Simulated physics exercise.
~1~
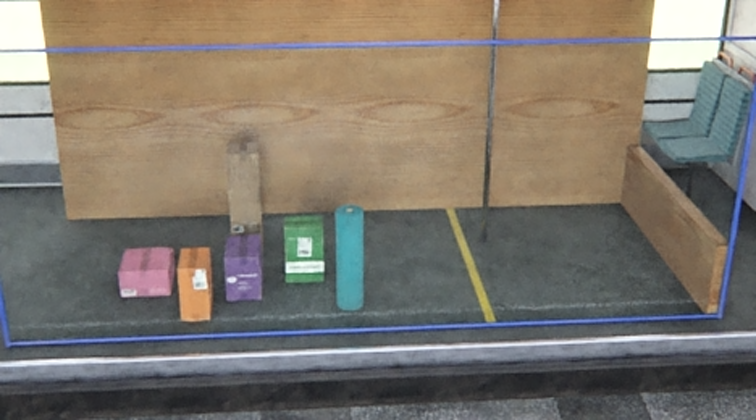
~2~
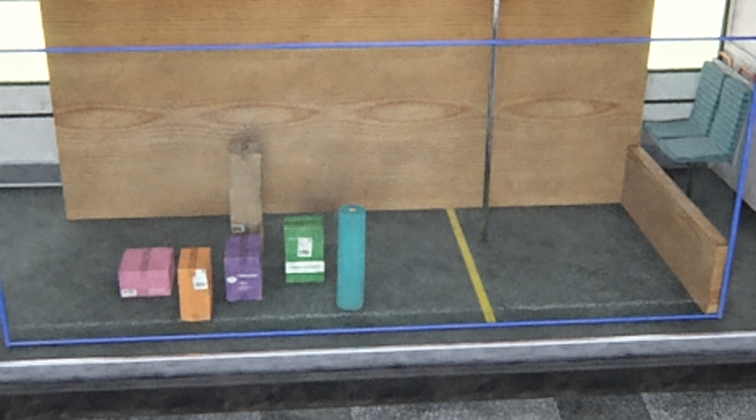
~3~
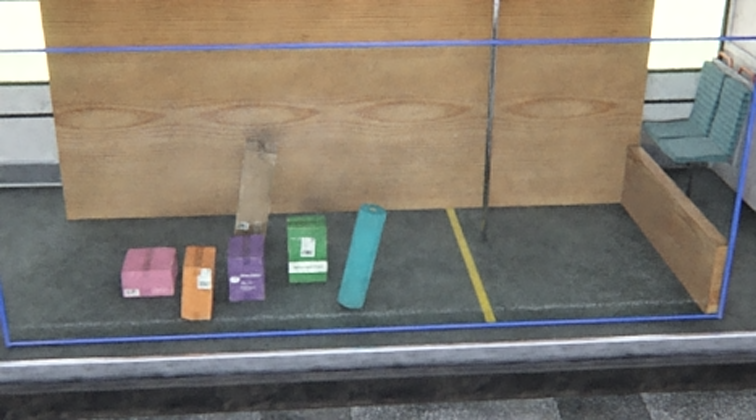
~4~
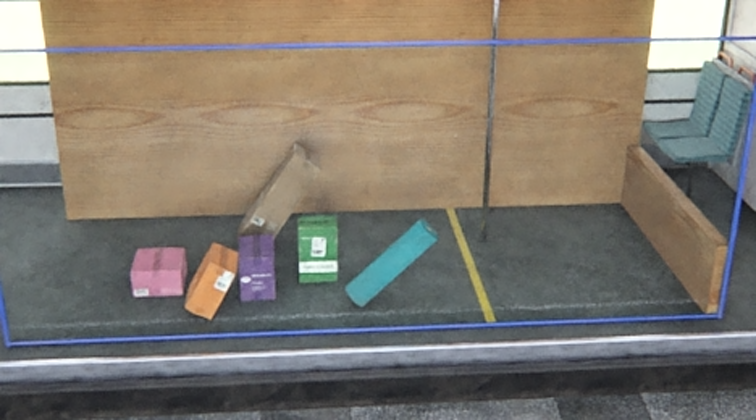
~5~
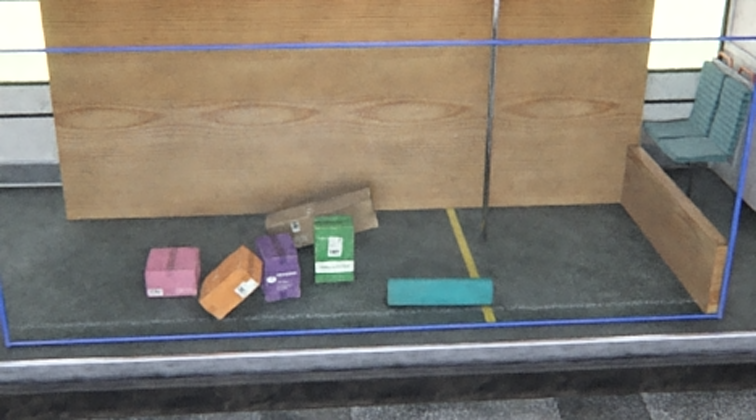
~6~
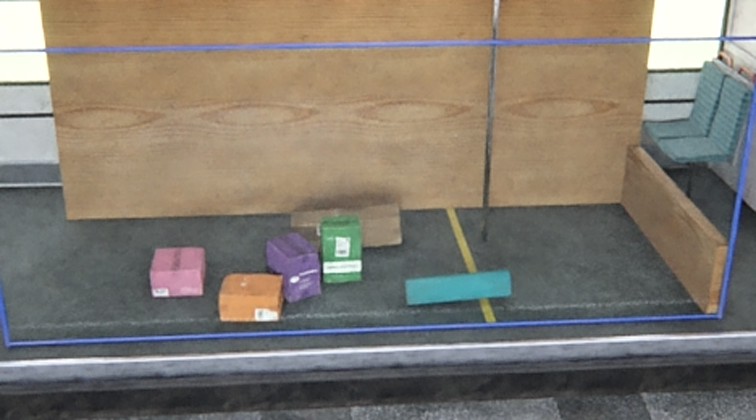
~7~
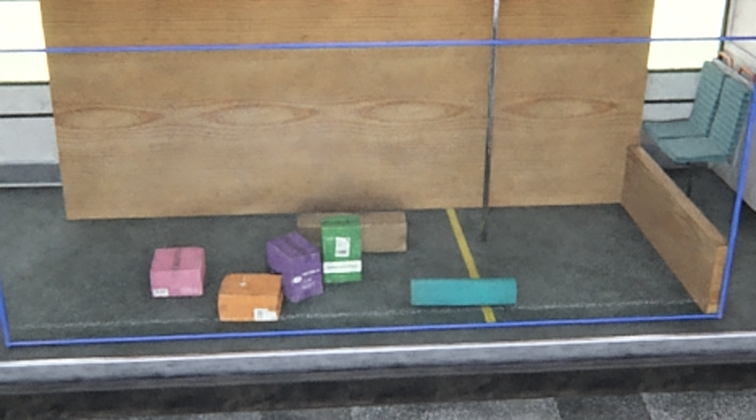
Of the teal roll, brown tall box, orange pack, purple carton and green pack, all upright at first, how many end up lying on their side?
Three of them end up on their side, namely the teal roll, the brown tall box and the orange pack.
